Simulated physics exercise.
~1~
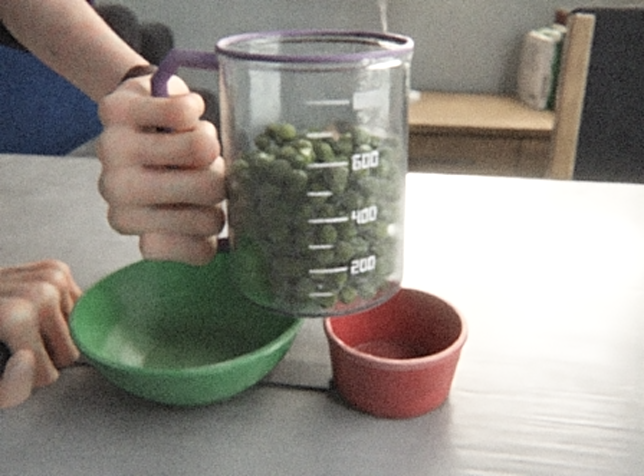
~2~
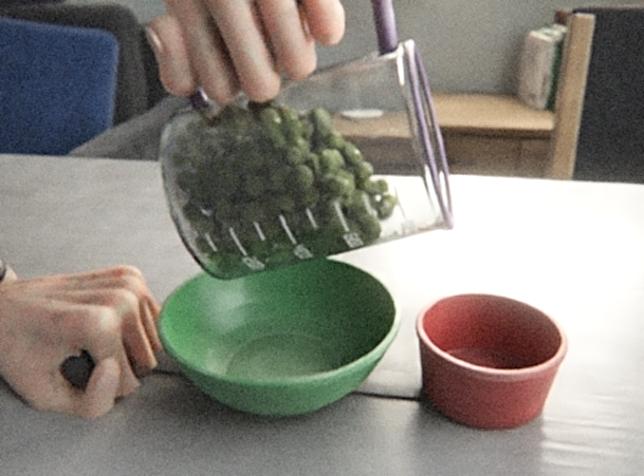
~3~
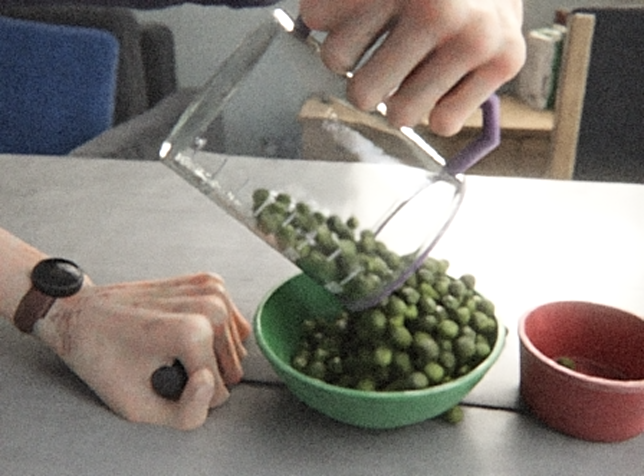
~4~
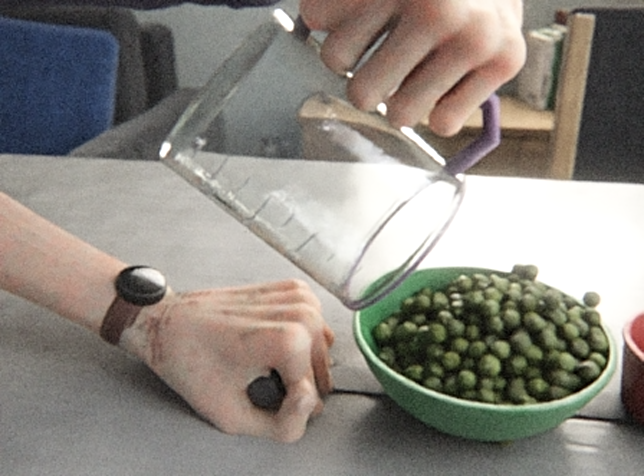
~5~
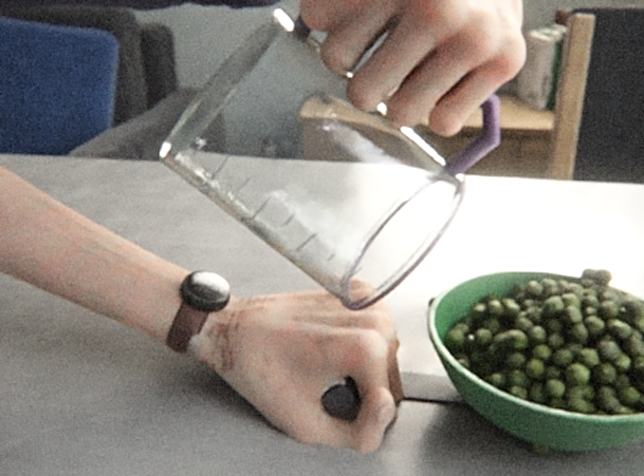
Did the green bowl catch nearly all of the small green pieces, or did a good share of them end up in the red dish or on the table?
The green bowl caught nearly all of them and ended up heaped full. Neither the red dish nor the table got a real share.
